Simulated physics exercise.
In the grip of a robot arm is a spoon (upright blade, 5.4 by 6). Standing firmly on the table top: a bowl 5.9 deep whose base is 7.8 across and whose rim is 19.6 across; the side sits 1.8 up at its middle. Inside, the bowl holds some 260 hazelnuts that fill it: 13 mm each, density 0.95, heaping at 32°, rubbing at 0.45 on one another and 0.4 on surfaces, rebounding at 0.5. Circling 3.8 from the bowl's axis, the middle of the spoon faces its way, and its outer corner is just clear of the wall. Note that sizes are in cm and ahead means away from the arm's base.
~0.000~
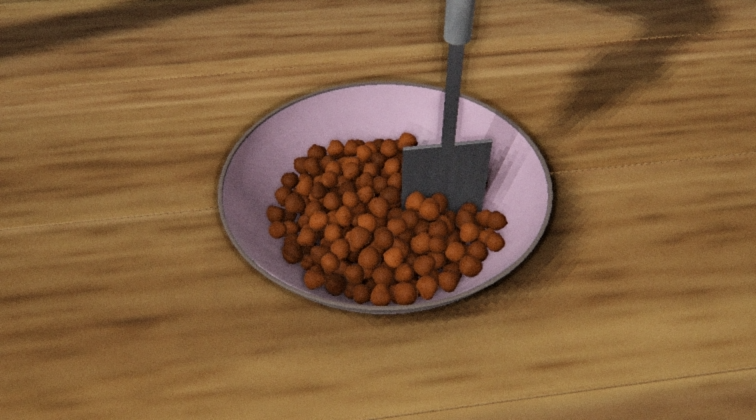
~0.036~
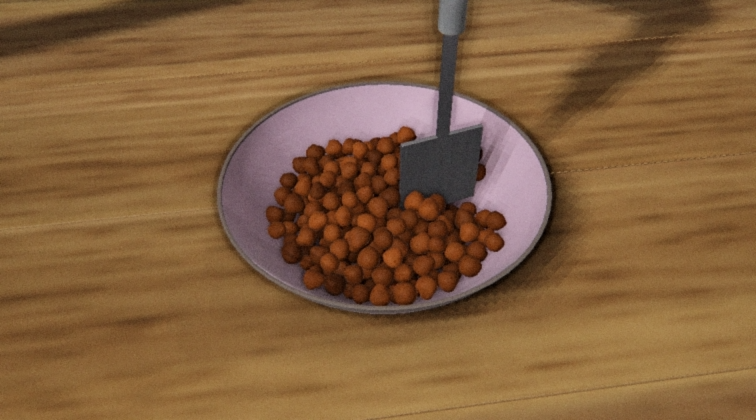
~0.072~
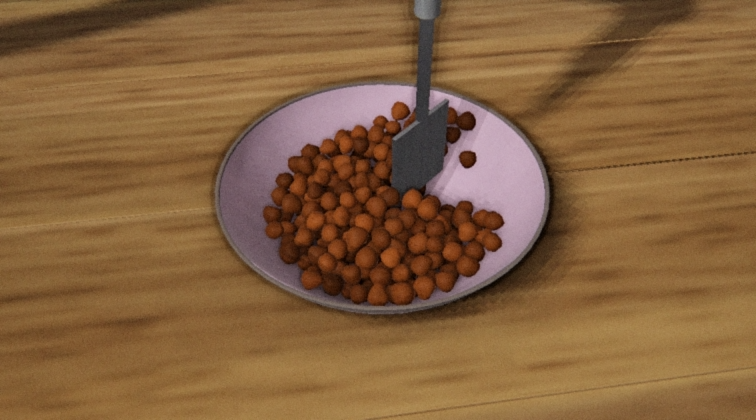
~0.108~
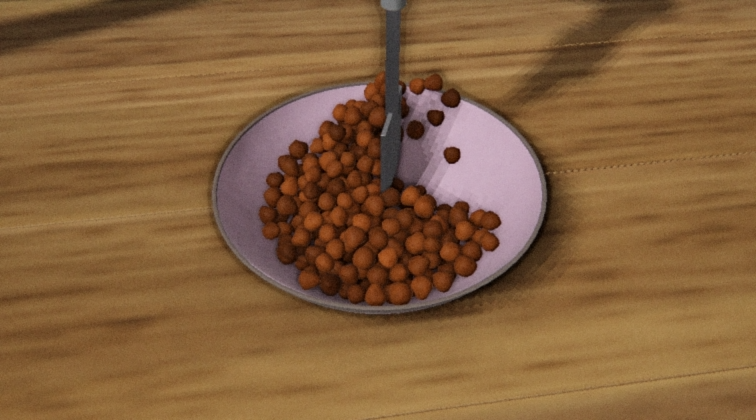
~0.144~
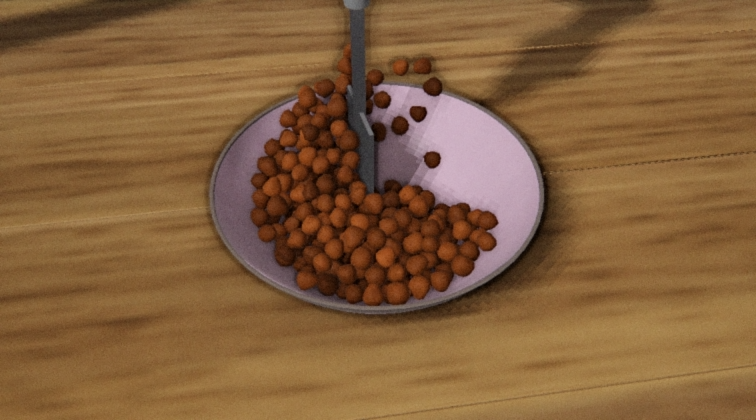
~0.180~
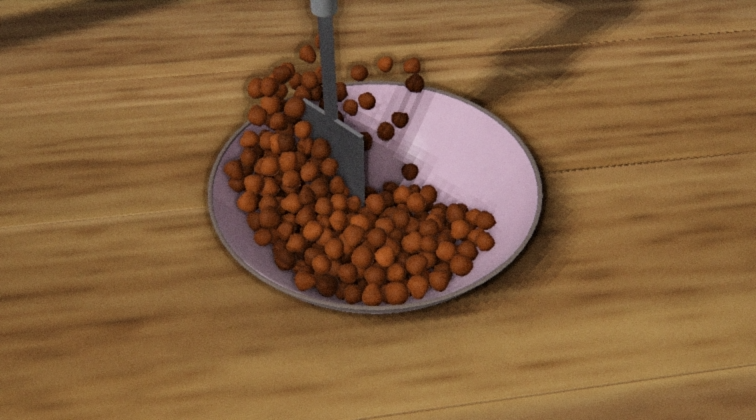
A gray spatula swept leftward through a pink bowl of round brown nuts on a wooden table, turning as it went, pushing them into a heap on the left and flinging several above the far rim.
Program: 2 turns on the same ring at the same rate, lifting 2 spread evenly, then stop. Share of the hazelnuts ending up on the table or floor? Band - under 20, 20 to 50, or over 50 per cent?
Band: 20 to 50 per cent.
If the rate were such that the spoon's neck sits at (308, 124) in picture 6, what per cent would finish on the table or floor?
Roughly 50 percent of it.
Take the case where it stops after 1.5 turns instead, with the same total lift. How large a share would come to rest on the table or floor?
It would be around 30 percent.
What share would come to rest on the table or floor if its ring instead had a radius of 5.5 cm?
In that case roughly 10 per cent.
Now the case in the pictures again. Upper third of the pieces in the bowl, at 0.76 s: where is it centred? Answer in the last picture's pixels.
Somewhere around (333, 226), I think.
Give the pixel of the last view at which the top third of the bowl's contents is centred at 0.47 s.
The top third is centred near (475, 170) in the last picture.
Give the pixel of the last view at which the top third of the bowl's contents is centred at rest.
Centre of top third: Approx. (349, 225).
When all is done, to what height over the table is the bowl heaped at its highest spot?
5.5 cm, roughly.
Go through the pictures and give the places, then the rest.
In the first picture, the spoon neck at (450, 124), 0° round; upper third of the load around (381, 201), from x 275 to 495, top at y 145; 262 in the bowl.
In the second picture, the spoon neck at (444, 114), 13° round; upper third of the load around (384, 197), from x 275 to 495, top at y 135.
In the third picture, the spoon neck at (423, 98), 41° round; upper third of the load around (382, 169), from x 275 to 495, top at y 110.
In the fourth picture, the spoon neck at (392, 89), 70° round; upper third of the load around (361, 159), from x 270 to 490, top at y 80.
In the fifth picture, the spoon neck at (359, 89), 98° round; upper third of the load around (326, 143), from x 260 to 485, top at y 50; 259 in the bowl, 3 in flight or on the tool.
In the sixth picture, the spoon neck at (330, 97), 127° round; upper third of the load around (295, 151), from x 235 to 485, top at y 40; 257 in the bowl, 5 in flight or on the tool.
After 0.47 s, 358° round, highest piece 9 above the table; 197 in the bowl, 52 on the table or floor, 13 in flight or on the tool.
After 0.76 s, 229° round, highest piece 7 above the table; 181 in the bowl, 80 on the table or floor, 1 in flight or on the tool.
After 1.11 s, 0° round, highest piece 5 above the table; 181 in the bowl, 81 on the table or floor.
After 1.81 s, 0° round, highest piece 5 above the table; 181 in the bowl, 81 on the table or floor.
In the end, 181 in the bowl, 81 on the table or floor. That is 31 % on the table or floor.
